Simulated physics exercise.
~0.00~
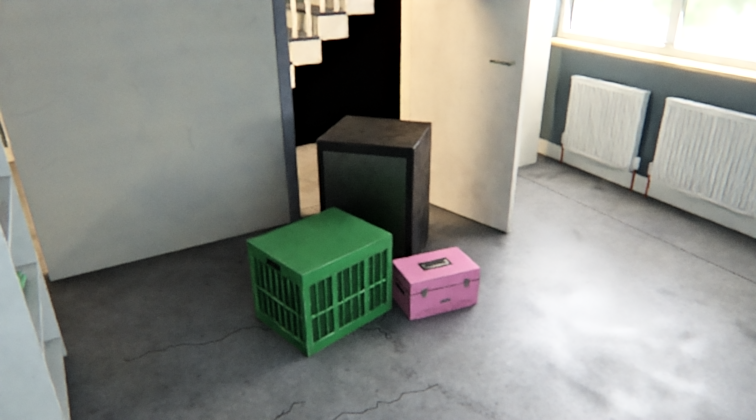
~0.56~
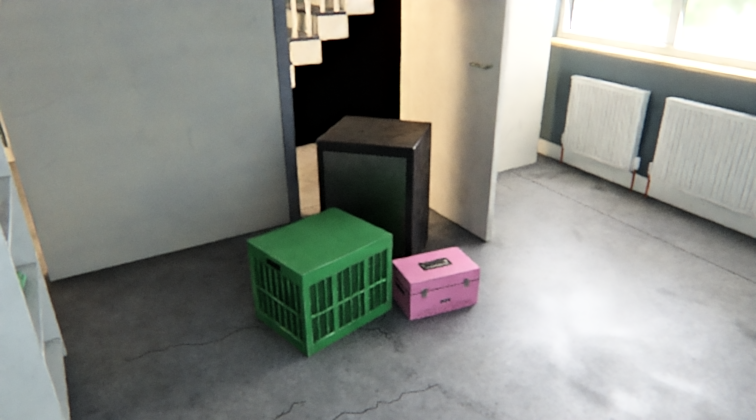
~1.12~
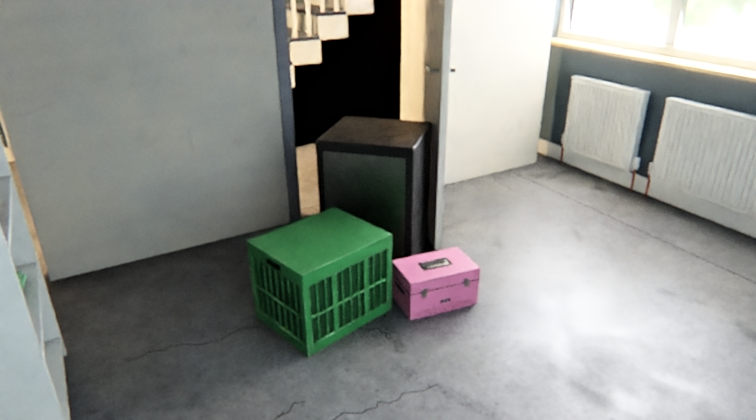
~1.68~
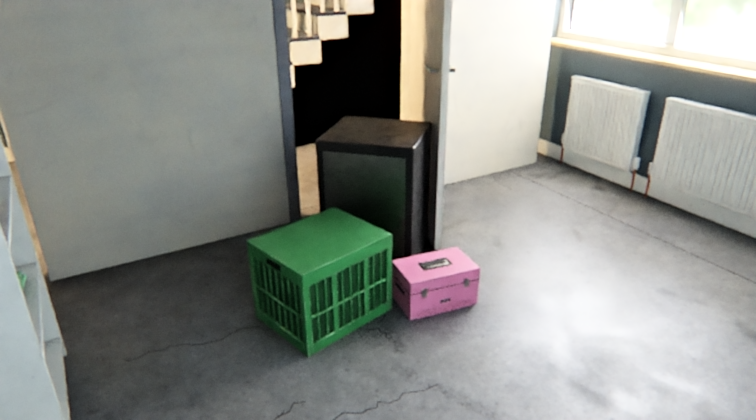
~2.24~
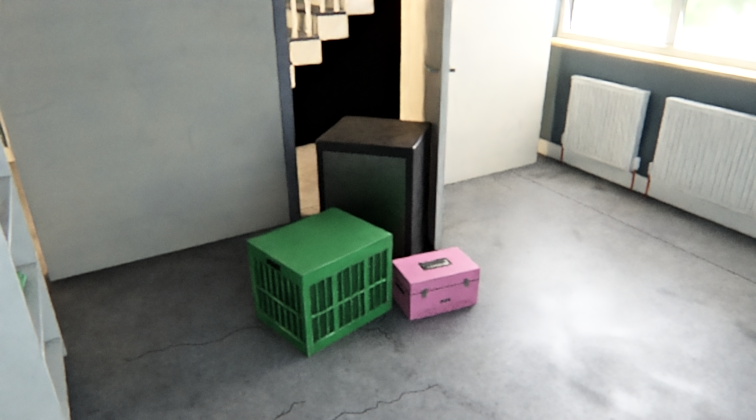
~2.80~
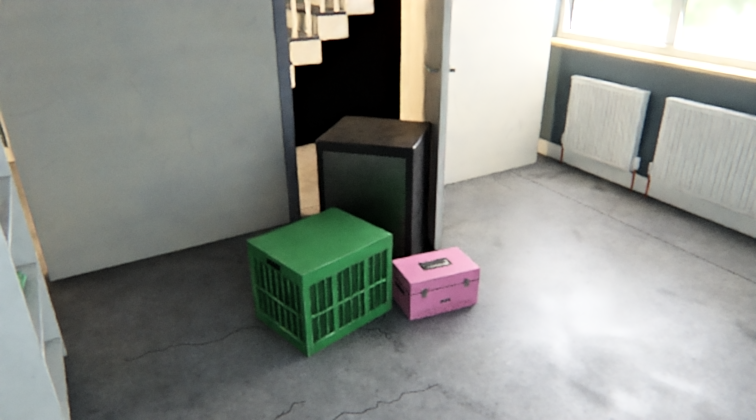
A pale door swings partway toward its frame and stops beside a black appliance.
